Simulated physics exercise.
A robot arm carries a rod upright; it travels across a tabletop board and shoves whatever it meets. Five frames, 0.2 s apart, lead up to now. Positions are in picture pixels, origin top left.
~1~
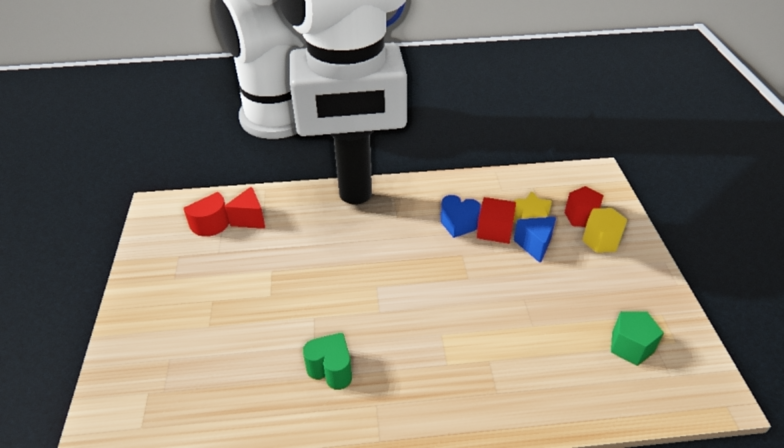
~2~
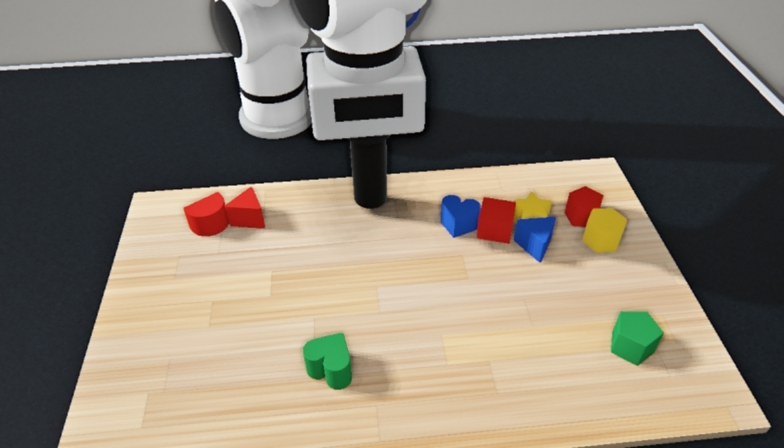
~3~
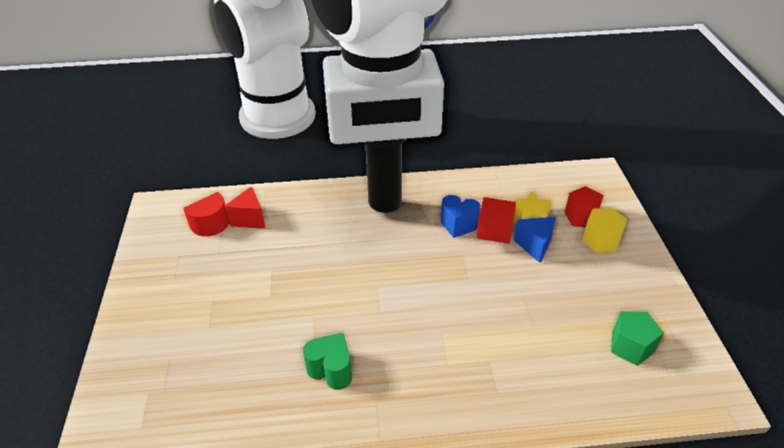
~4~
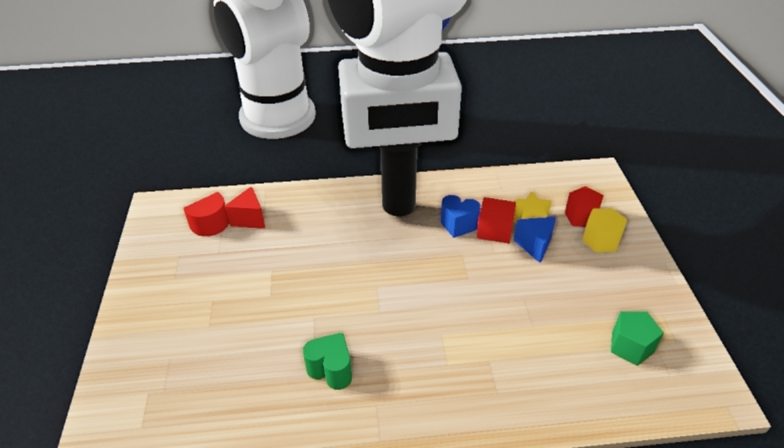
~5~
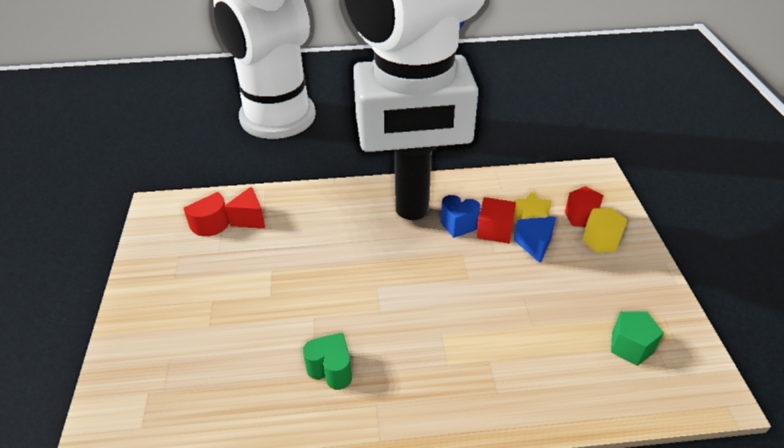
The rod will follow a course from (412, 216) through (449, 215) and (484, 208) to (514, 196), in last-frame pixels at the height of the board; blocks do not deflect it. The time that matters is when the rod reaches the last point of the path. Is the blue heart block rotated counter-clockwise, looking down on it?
Final answer: No.
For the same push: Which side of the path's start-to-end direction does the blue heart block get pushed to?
Pushed right.
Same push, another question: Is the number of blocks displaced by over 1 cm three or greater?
The answer is yes.
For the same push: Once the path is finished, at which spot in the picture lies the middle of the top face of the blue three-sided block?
About (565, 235).
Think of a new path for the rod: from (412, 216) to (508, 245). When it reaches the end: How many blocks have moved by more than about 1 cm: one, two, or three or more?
Three or more blocks move.
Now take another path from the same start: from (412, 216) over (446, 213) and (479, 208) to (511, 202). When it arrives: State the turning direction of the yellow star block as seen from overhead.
Looking down on the board, it turns counter-clockwise.
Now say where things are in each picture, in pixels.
In the first picture, rod tip at (356, 194); block tops, blue heart block at (460, 205); red square piece at (498, 210); yellow star block at (534, 204); blue three-sided block at (539, 226).
In the second picture, rod at (371, 198); blocks unchanged.
In the third picture, rod at (385, 202); blocks unchanged.
In the fourth picture, rod at (399, 205); blocks unchanged.
In the fifth picture, rod at (412, 209); blue heart block at (460, 205); red square piece at (498, 210); yellow star block at (534, 204); blue three-sided block at (539, 226).
On the path given first. One third of the way, rod at (450, 208); blue heart block at (483, 208), turned 20° clockwise; red square piece at (520, 219); yellow star block at (545, 205), turned 30° anticlockwise; blue three-sided block at (559, 231), turned 15° anticlockwise.
Two thirds of the way, rod at (486, 201); blue heart block at (499, 209), turned 85° clockwise; red square piece at (529, 225); yellow star block at (547, 205), turned 40° anticlockwise; blue three-sided block at (566, 234), turned 35° anticlockwise.
At the end, rod at (515, 189); blue heart block at (499, 209), turned 85° clockwise; red square piece at (529, 225); yellow star block at (547, 205), turned 40° anticlockwise; blue three-sided block at (566, 234), turned 35° anticlockwise.
